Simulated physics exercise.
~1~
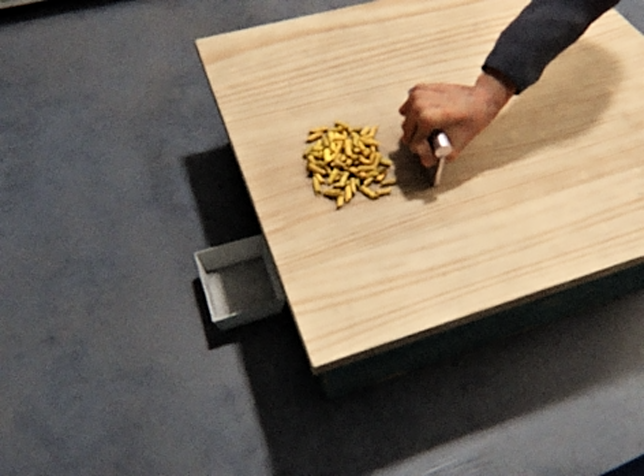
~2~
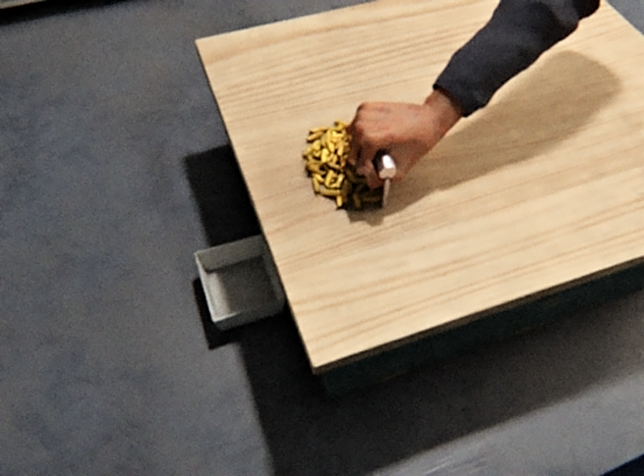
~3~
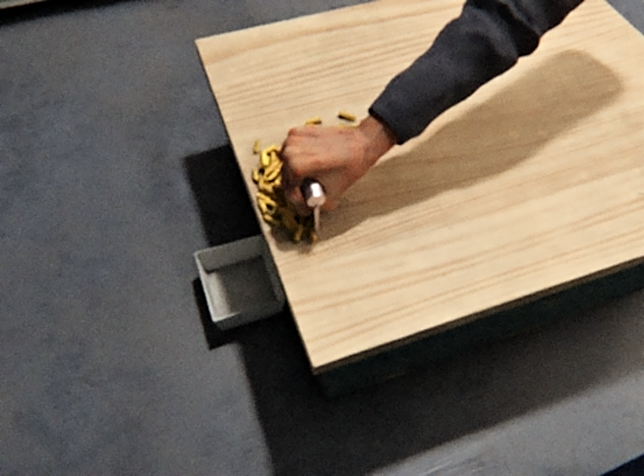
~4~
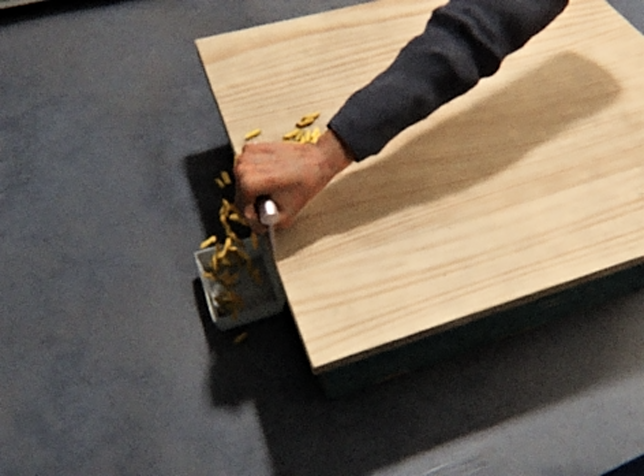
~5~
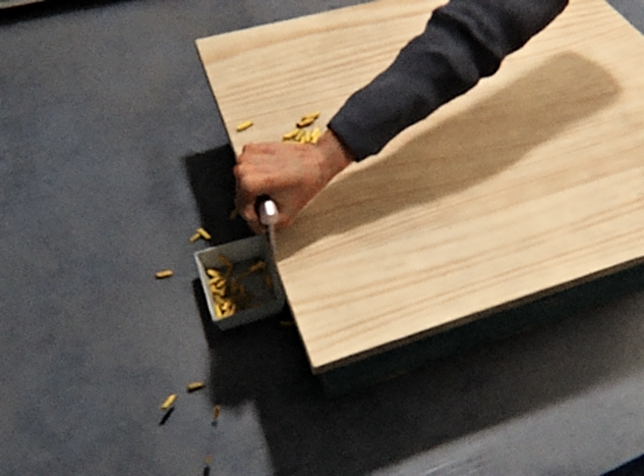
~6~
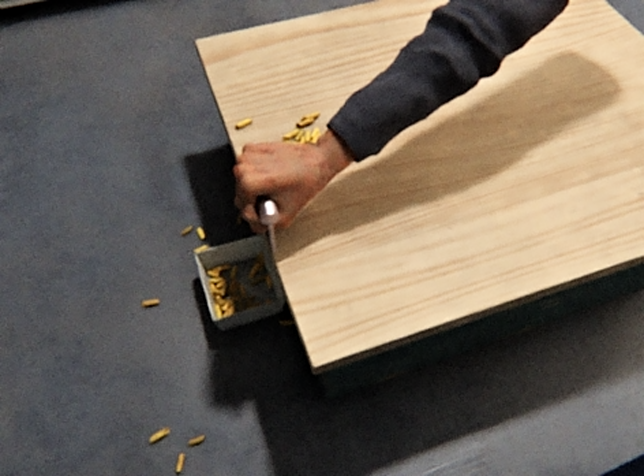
A hand with a scraper pushing spilt yellow pasta left across a wooden board, many pieces dropping into a tin, some missing.
